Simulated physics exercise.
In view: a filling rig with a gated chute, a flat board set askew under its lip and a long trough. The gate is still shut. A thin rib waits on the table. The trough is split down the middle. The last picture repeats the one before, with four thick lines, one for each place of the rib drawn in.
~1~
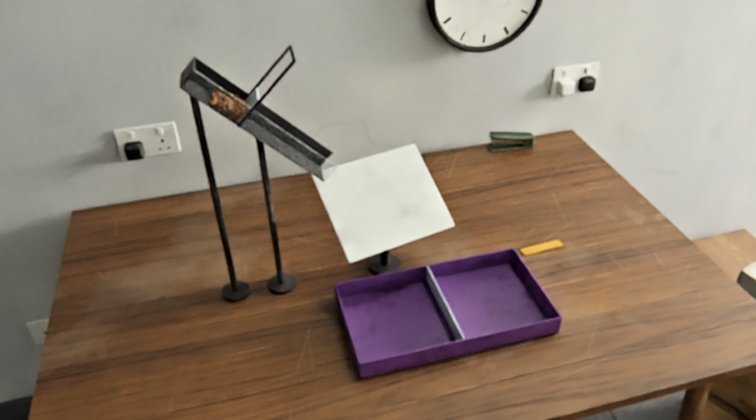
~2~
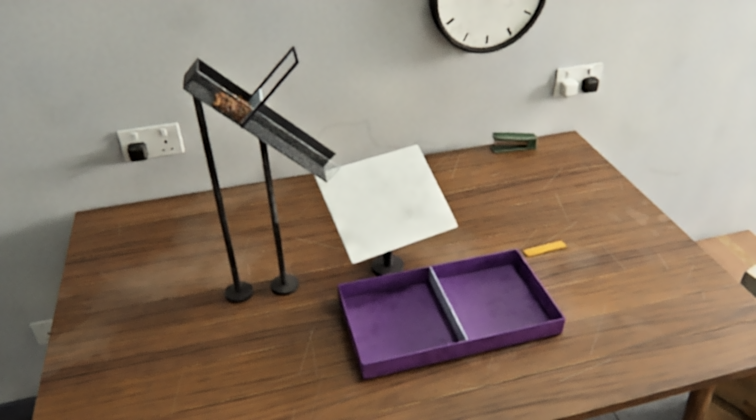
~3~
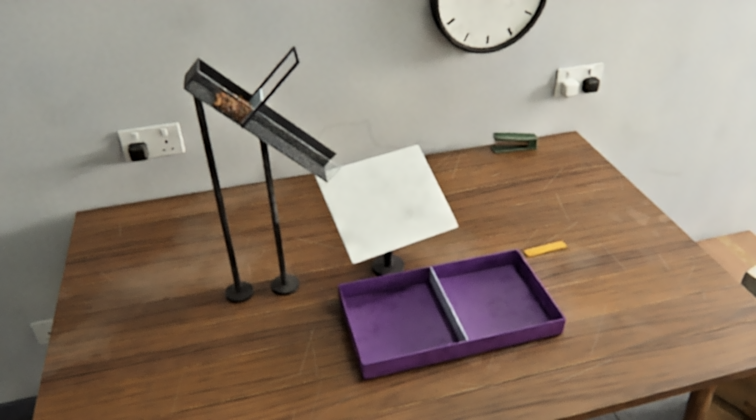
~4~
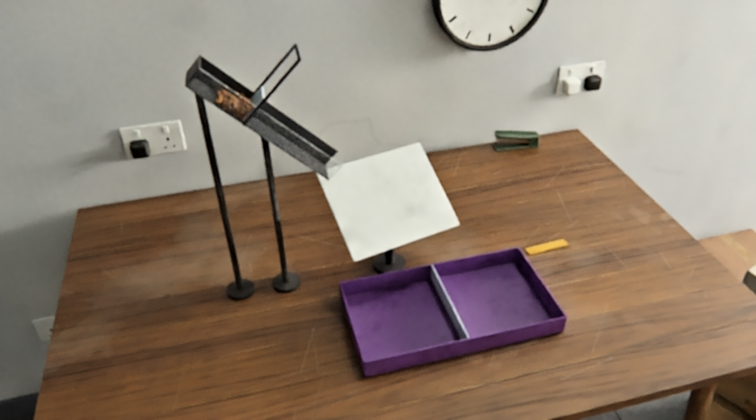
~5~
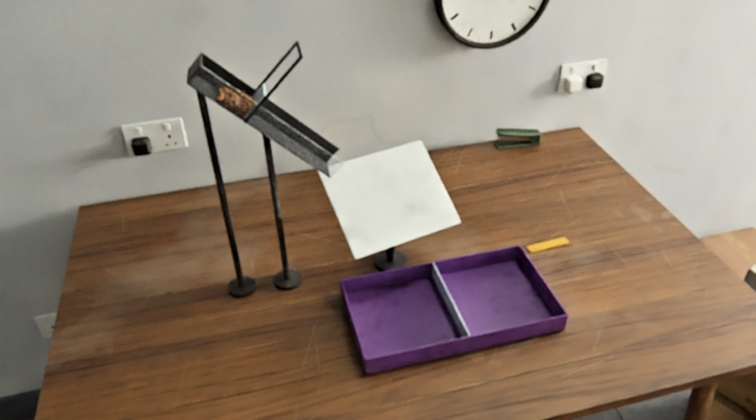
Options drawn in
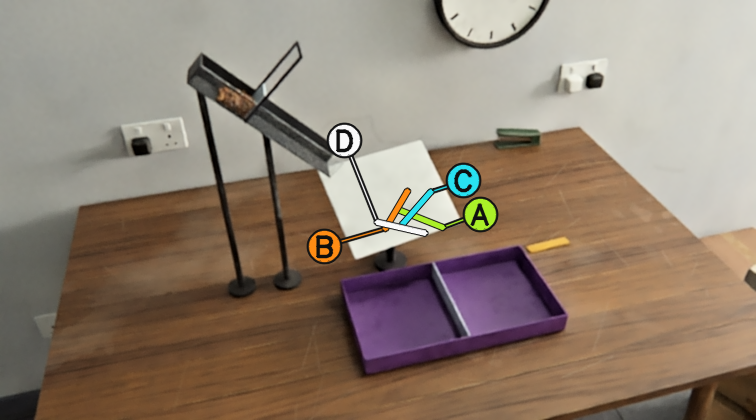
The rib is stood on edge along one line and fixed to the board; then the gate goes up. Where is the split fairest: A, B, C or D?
A.
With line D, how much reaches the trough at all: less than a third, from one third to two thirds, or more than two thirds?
It is more than two thirds.
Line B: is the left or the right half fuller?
Left.
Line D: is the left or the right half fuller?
Right.
On the marked copy, line A from (397, 209) to (442, 227); line B from (407, 191) to (385, 228); line C from (430, 191) to (402, 224); line D from (377, 222) to (424, 233).
For line A, of what is caught, about a third in the left half, about two thirds in the right.
For line B, of what is caught, nearly all in the left half, a small part in the right.
For line C, of what is caught, most in the left half, a small part in the right.
For line D, of what is caught, a small part in the left half, most in the right.
